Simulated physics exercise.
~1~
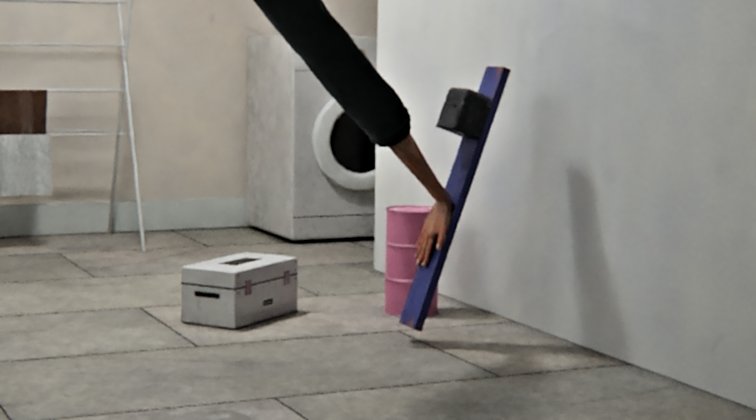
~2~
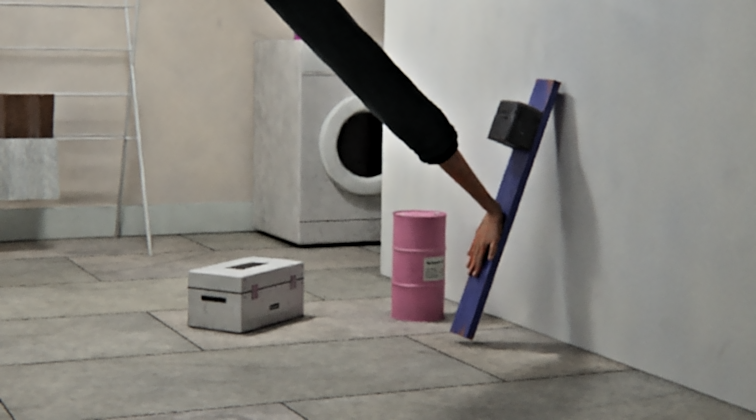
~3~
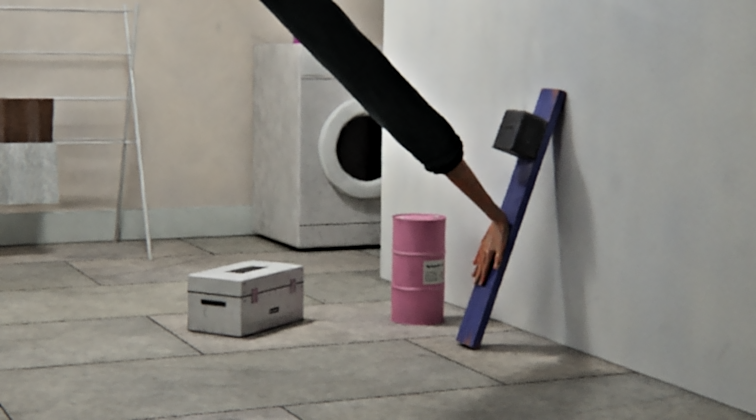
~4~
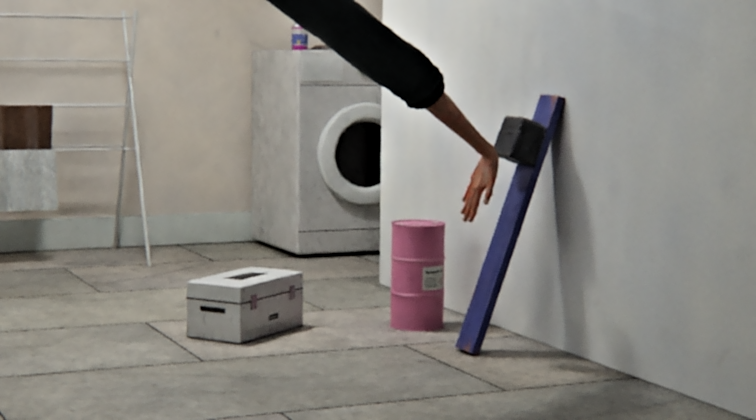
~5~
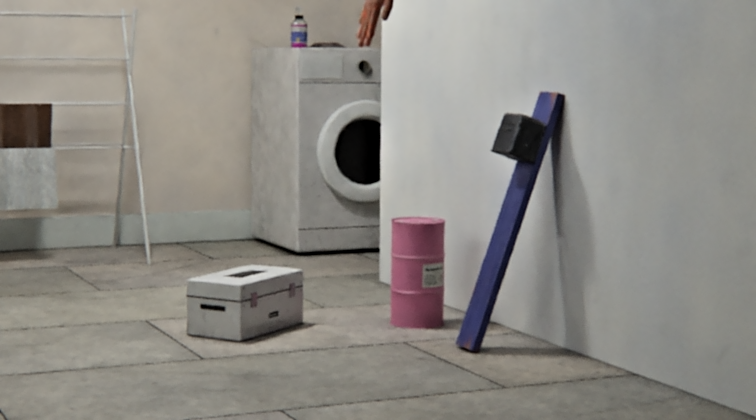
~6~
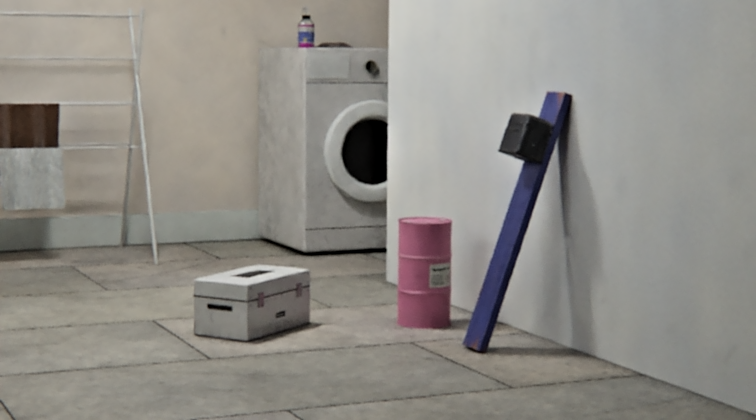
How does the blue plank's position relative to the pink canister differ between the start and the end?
At the start the hand holds the plank so that it partly overlaps the pink canister in view. By the end it is farther right, leaning on the wall by itself with a gap between it and the canister.
Blue plank with a dark block being leaned against a wall by a hand that lets go and withdraws, staying propped.
